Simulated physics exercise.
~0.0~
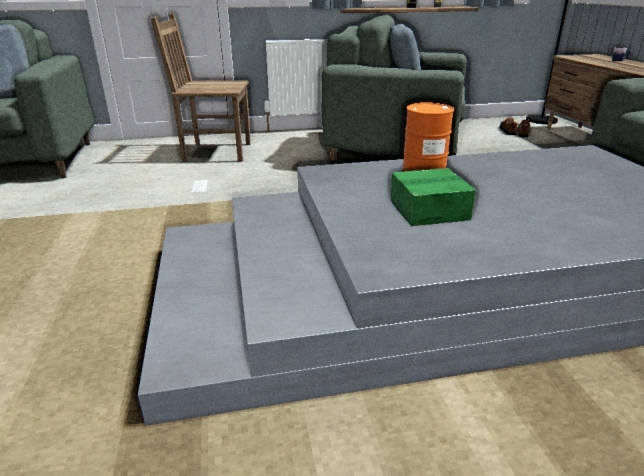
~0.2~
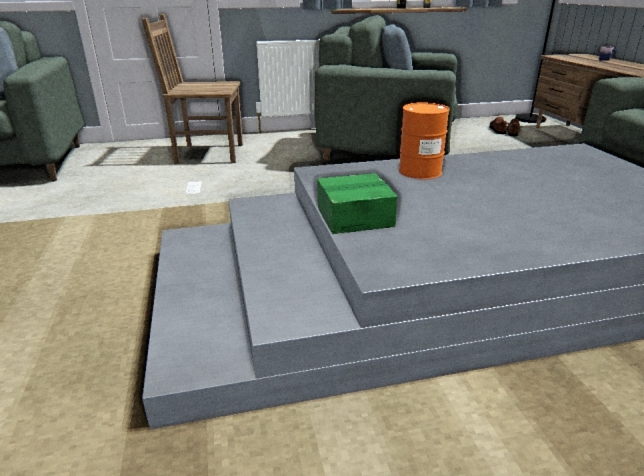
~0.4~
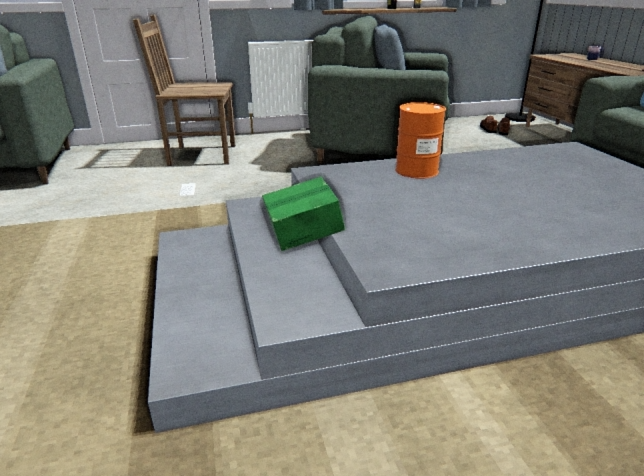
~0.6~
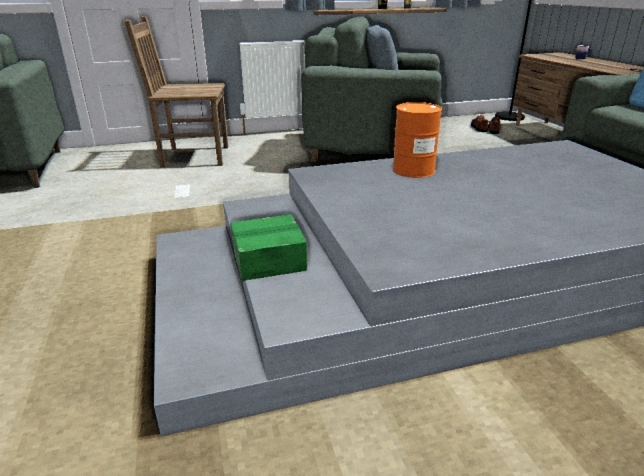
A green box slides left across the top of a grey stepped platform in a living room, away from an orange canister that stays put, then tips over the edge, drops onto the step below and ends up sitting flat there.
